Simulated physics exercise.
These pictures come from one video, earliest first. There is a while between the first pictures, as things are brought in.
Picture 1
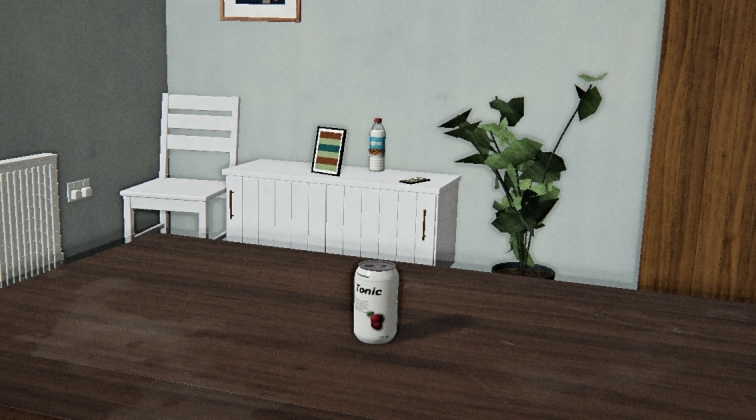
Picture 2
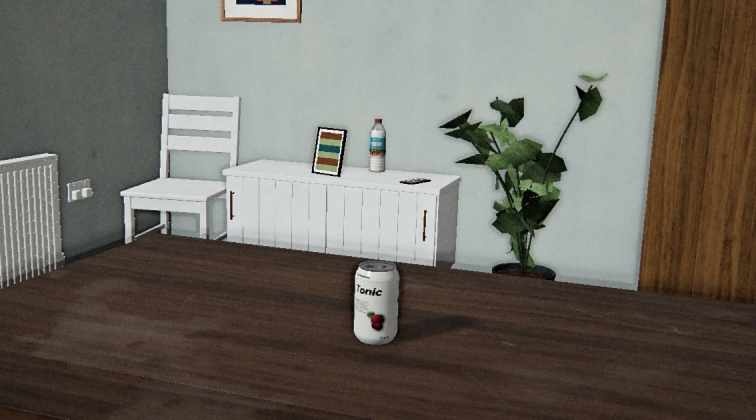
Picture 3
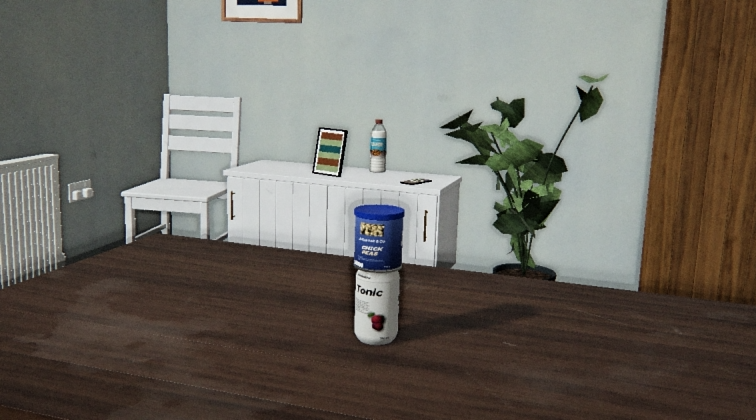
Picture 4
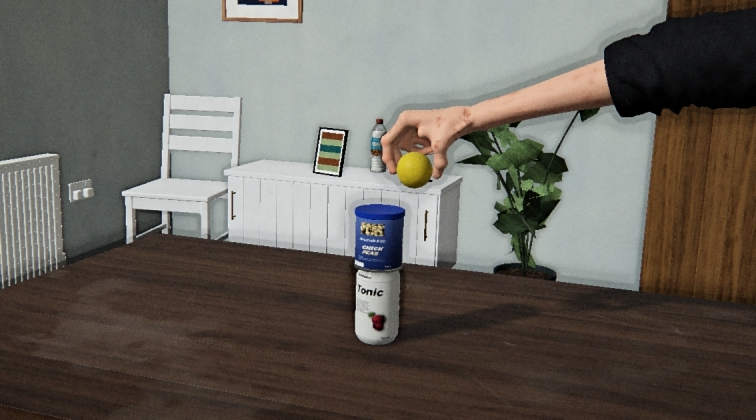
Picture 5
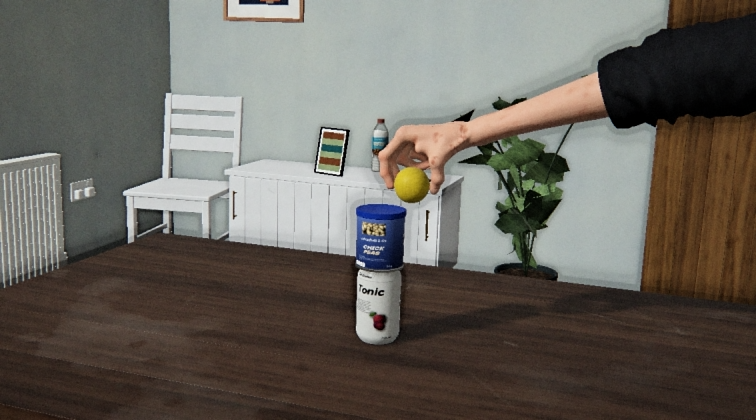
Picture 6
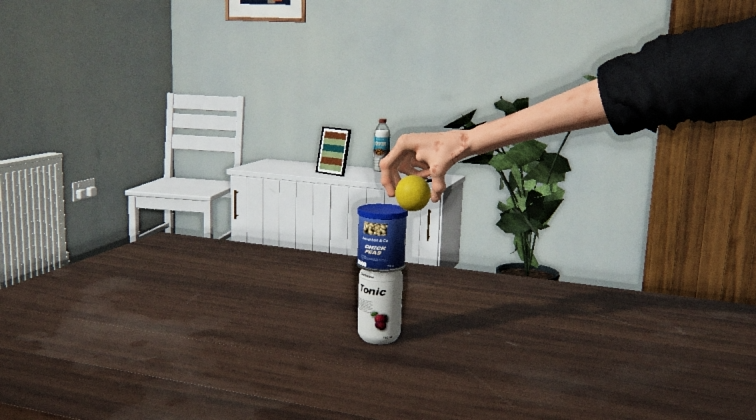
A white can labelled Tonic stands on a dark wooden table, seen from slightly above in a grey-walled room. Behind it are a white chair at left, a white cabinet holding a striped picture and a bottle, and a green plant at right. A blue tub appears on the can, then a dark-sleeved arm lowers a yellow lemon to its top right edge, still gripping it, as the view shifts very slightly.
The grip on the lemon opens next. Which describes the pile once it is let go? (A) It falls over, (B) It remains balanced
(A) It falls over.
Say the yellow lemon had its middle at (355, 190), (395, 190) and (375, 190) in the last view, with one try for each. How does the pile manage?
Well, on the first go it tumbles down, on the second it stays steady, and on the third it stays steady.
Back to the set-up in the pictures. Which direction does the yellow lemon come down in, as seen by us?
Result: Further right.
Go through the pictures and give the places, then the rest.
In the first picture, the last thing is not in view yet; white can (376, 302).
In the second picture, the last thing is not in view yet; white can (376, 302).
In the third picture, the last thing is not in view yet; white can (377, 303).
In the fourth picture, coming down; yellow lemon (414, 170); white can (378, 303).
In the fifth picture, coming down; yellow lemon (412, 185); white can (379, 302).
In the sixth picture, set down, still held; yellow lemon (413, 193); white can (380, 302).
Then, 0.40 s past the last view, yellow lemon now fallen.
Then, 0.50 s past the last view, things are still on the move.
Then, 0.60 s past the last view, as before.
Finally, fallen, yellow lemon; the other 2 still in place. Final places as the last picture's camera would see them, yellow lemon near (455, 335). The pile gives way.
